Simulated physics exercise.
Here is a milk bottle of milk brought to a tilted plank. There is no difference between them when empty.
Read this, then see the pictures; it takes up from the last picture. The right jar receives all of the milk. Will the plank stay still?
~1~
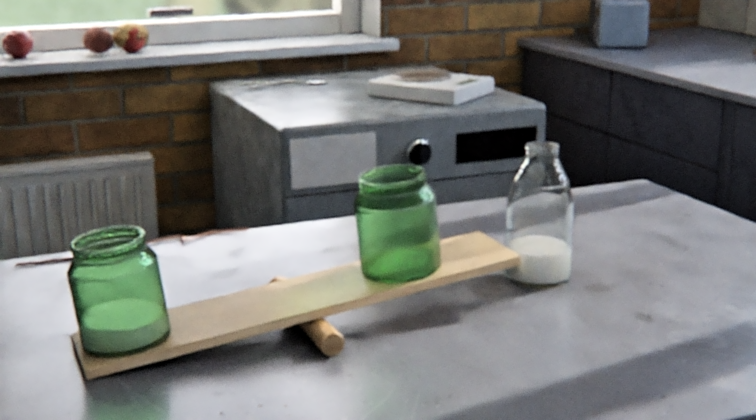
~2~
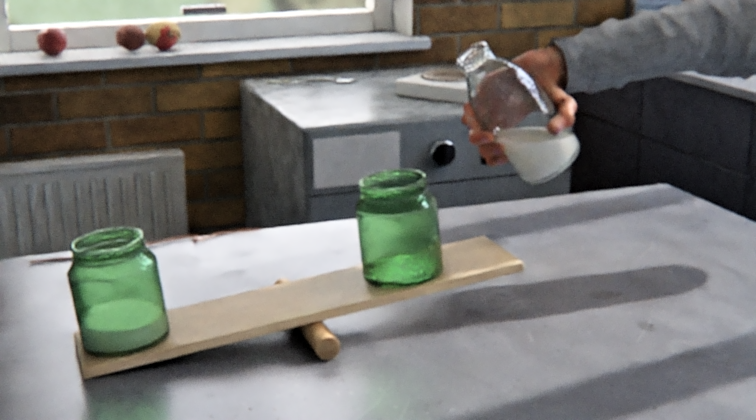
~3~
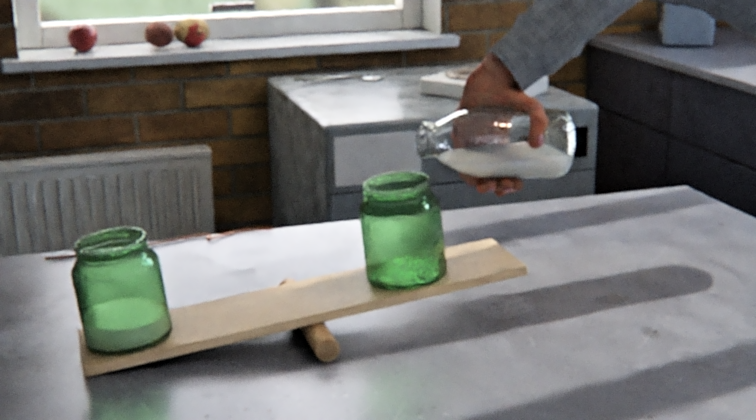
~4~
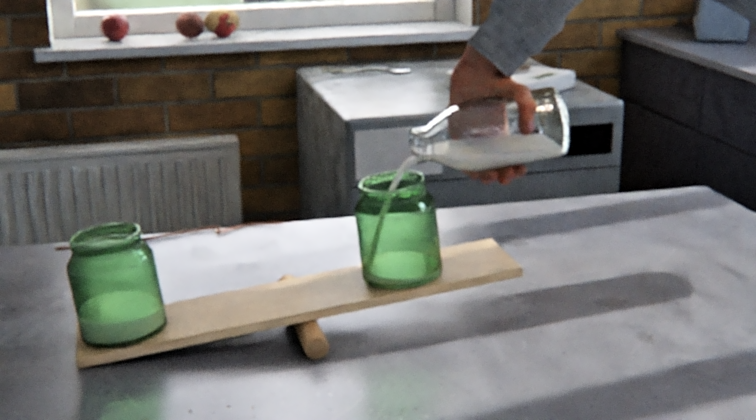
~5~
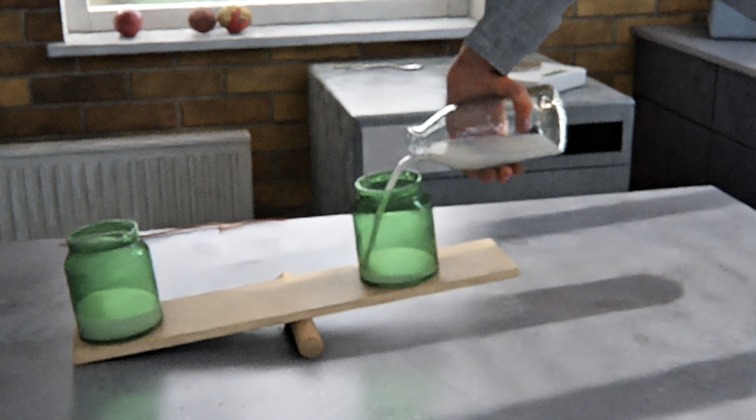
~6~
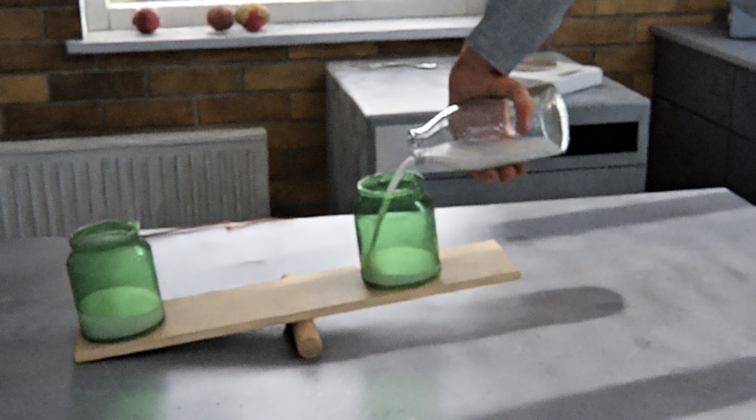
It fails to budge.
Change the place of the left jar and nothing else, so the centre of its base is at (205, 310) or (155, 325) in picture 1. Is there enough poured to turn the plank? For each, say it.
Topples, then is unmoved.
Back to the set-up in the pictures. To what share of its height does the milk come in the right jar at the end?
Near 25 in a hundred.
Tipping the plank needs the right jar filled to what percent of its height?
About 45 %.
A moment on, the right jar is nearly empty; the plank leans as before.
Further on, the right jar is about a quarter full; the plank leans as before.
When it is over, the right jar is about a quarter full; the plank leans as before.
